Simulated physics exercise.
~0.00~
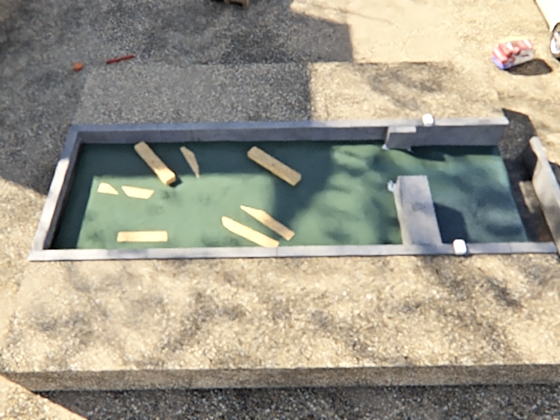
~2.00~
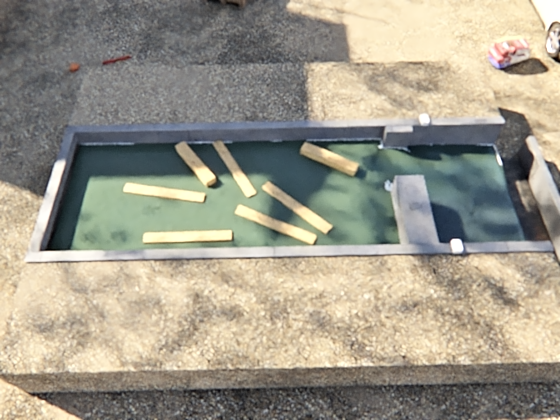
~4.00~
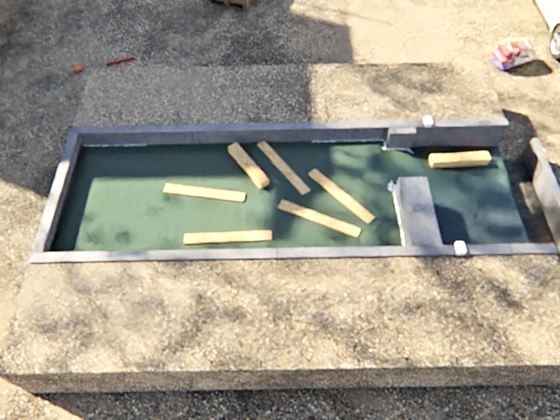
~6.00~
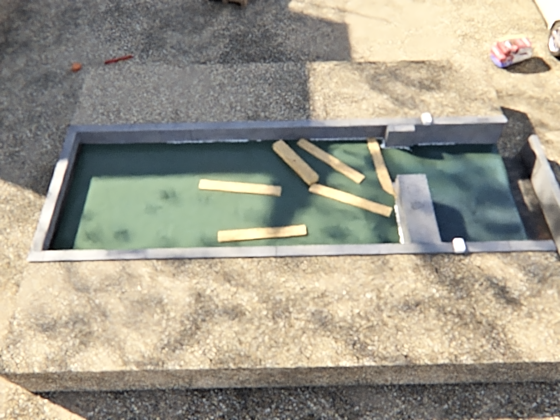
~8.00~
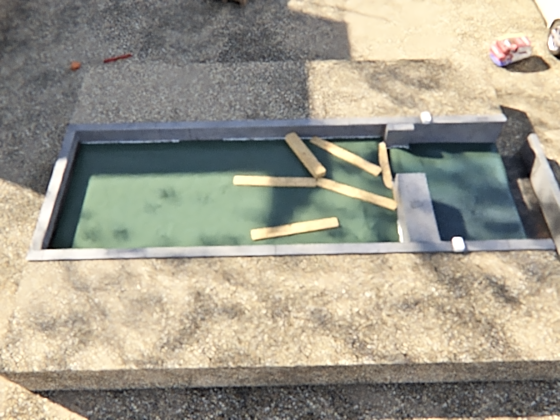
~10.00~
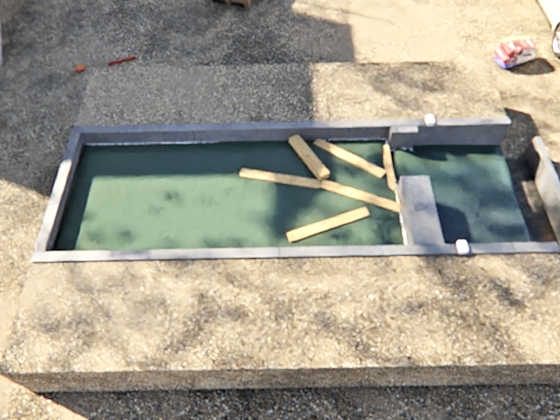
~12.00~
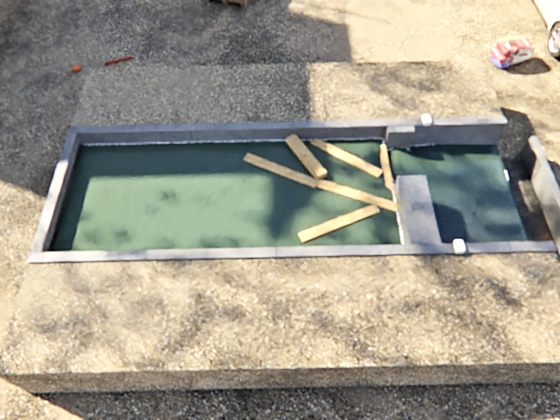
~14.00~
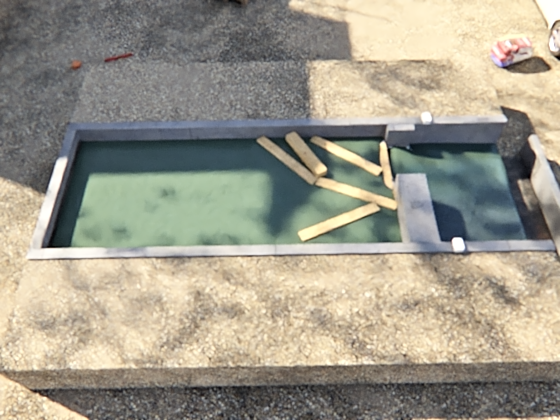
Pale wooden pieces, some thin and some thicker, drift to the right along a shallow channel of dark green water between grey walls. One thick block leads the rest, slips through the gap by the short inner wall, and passes out of view. The others follow and bunch up at the narrowing, where one piece turns upright across the opening and stays there. Behind it the remaining pieces slow and crowd together, the rearmost planks swinging at a slant. At the end six pieces sit jammed before the gap, with open water beyond.
